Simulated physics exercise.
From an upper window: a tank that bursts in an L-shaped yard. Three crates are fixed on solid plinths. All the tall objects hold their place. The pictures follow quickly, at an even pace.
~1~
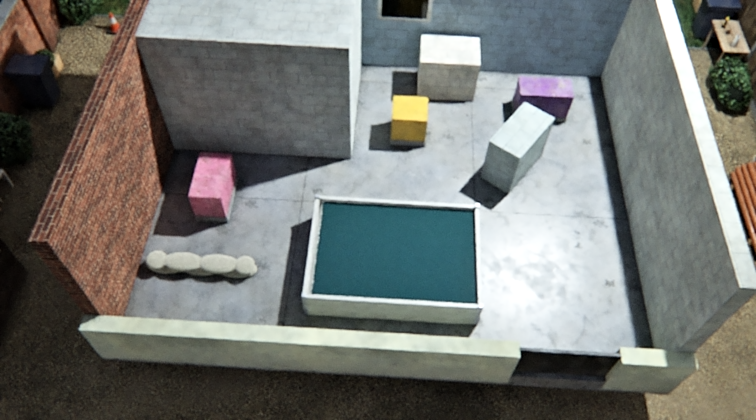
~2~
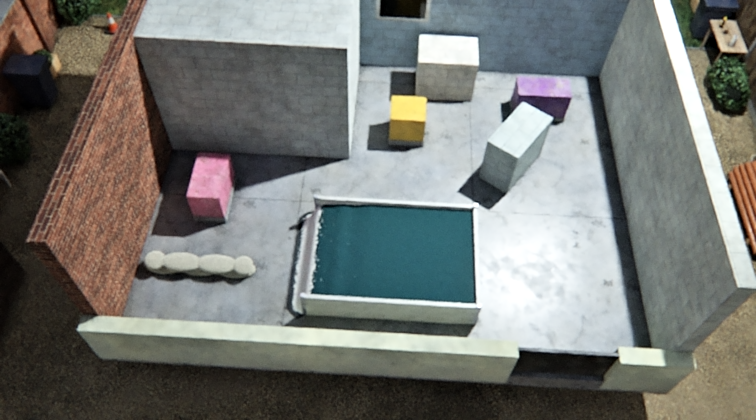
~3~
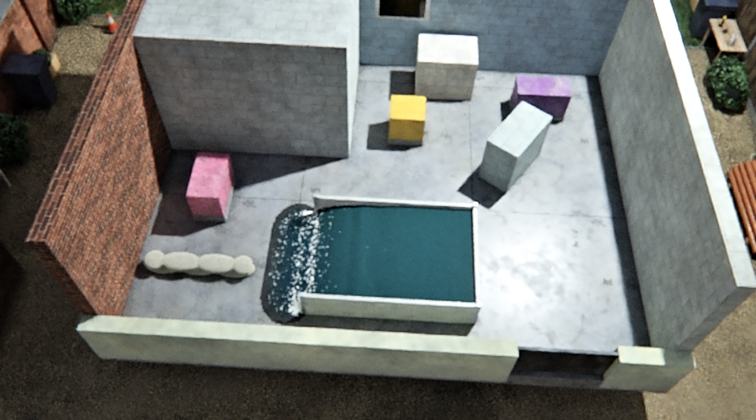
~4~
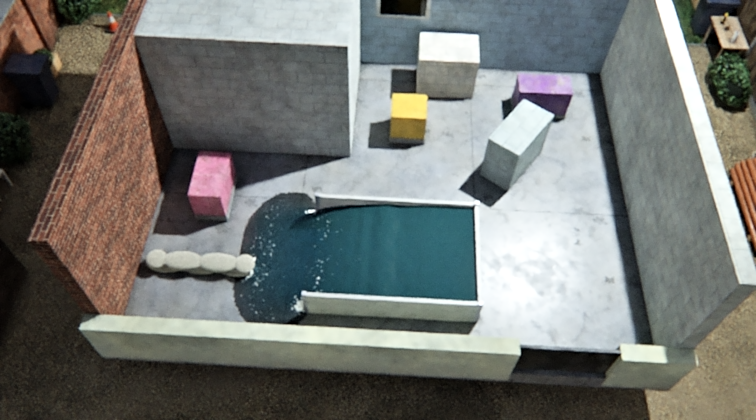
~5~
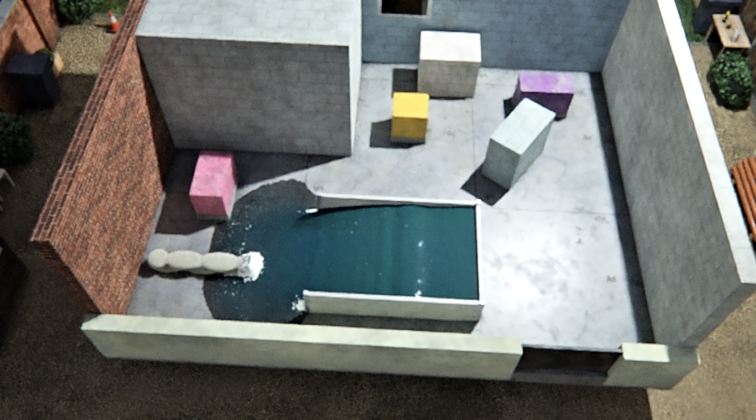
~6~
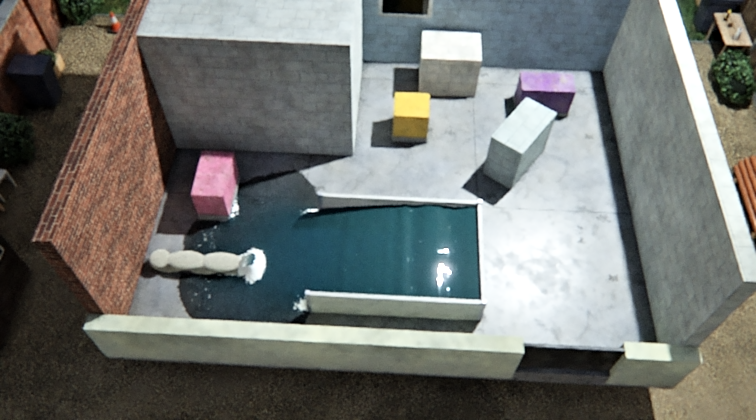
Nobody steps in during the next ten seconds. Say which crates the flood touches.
One by one: The pink crate is soaked; the yellow crate keeps dry; the purple crate keeps dry.
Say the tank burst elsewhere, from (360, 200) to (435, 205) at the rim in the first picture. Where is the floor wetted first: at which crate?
The crate marked yellow.
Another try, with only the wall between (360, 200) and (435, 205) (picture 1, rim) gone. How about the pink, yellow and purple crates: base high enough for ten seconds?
One by one: Pink crate keeps dry; yellow crate gets wet; purple crate takes water.
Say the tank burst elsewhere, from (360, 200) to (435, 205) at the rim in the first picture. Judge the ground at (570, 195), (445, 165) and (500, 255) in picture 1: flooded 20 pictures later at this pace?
In turn: Clear, awash, free of water.
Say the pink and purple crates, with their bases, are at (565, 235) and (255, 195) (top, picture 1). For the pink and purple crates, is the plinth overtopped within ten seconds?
My reading: The pink crate is safe, the purple crate is wetted.
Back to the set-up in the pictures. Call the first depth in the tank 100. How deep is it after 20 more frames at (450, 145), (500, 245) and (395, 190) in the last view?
Roughly 0, 0 and 4 per cent, in turn.
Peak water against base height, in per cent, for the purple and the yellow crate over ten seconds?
About 40 and 30 per cent.
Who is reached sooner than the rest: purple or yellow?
I say the one in yellow.
A moment on, water covers 25 % of the floor; the pink crate water round its plinth, the yellow crate not reached, the purple crate not reached.
Next, water covers 25 % of the floor; the pink crate water round its plinth, the yellow crate not reached, the purple crate not reached.
Then, water covers 35 % of the floor; the pink crate water round its plinth, the yellow crate not reached, the purple crate not reached.
Later, water covers 60 % of the floor; the pink crate water round its plinth, the yellow crate water round its plinth, the purple crate not reached.
In the end, water covers 85 % of the floor; the pink crate was topped, the yellow crate stayed above the water, the purple crate stayed above the water.
